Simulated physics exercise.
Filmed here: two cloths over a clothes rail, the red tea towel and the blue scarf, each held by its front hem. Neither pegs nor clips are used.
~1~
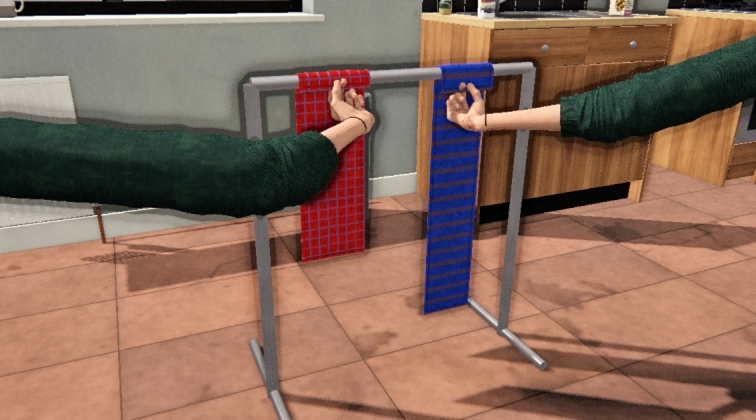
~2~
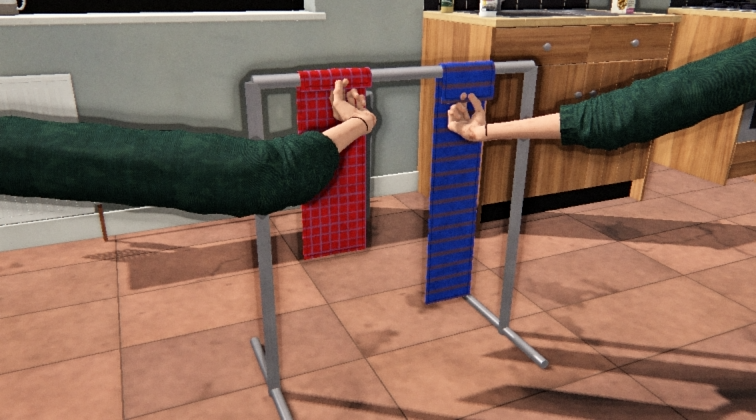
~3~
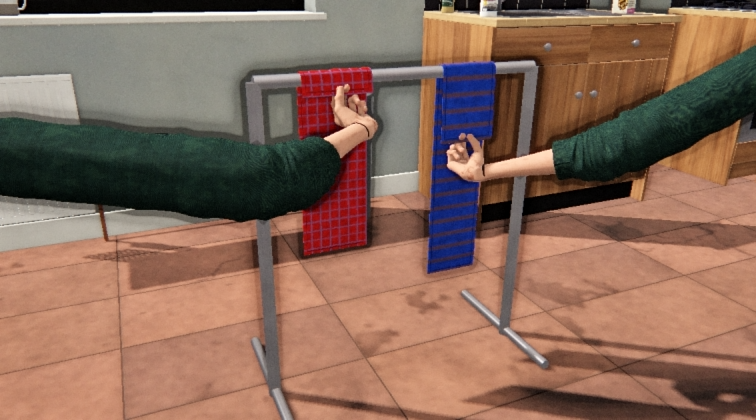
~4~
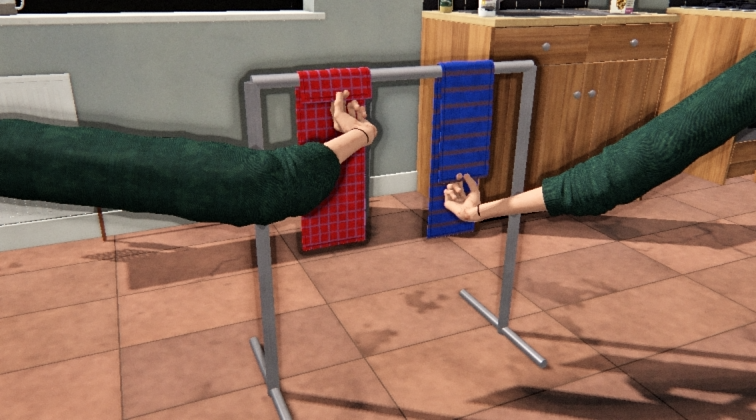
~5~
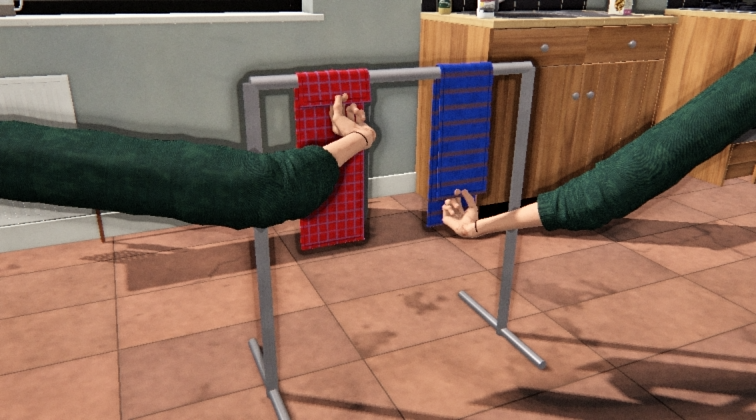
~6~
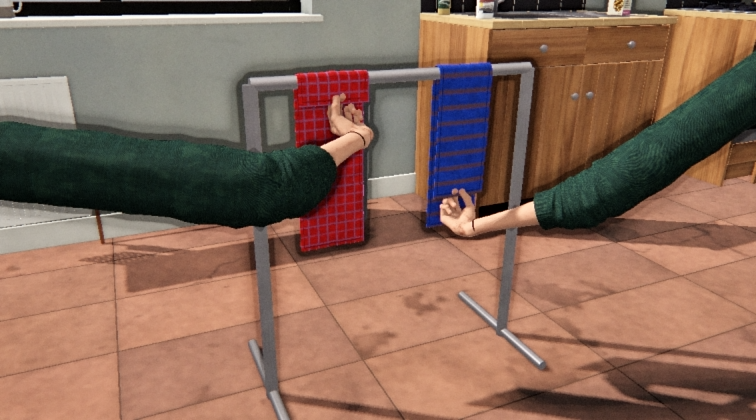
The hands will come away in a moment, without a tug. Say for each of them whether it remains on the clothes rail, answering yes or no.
Red tea towel: No; blue scarf: Yes.
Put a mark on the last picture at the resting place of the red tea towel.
Close to (336, 374) in the last view.
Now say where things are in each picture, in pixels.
The first picture shows tea towel front hem (353, 83), back hem (349, 249); scarf front hem (454, 88), back hem (435, 309).
The second picture shows tea towel front hem (355, 83); scarf front hem (455, 97).
The third picture shows tea towel front hem (356, 88); scarf front hem (454, 138).
The fourth picture shows tea towel front hem (355, 94); scarf front hem (451, 178).
The fifth picture shows tea towel front hem (354, 98); scarf front hem (449, 193).
The sixth picture shows tea towel front hem (352, 97), back hem (349, 239), front far shorter than the back; scarf front hem (447, 193), back hem (439, 222), front almost as long as the back.
Then, 0.30 s after the last picture, tea towel clear of the rail and dropping near (332, 199); scarf still hanging.
Then, 0.52 s after the last picture, tea towel clear of the rail and dropping near (335, 340); scarf still hanging.
Then, 0.78 s after the last picture, tea towel in a heap on the floor near (336, 374); scarf still hanging.
At rest, tea towel in a heap on the floor near (336, 374); scarf still hanging. The red tea towel slides off and the blue scarf hangs there.
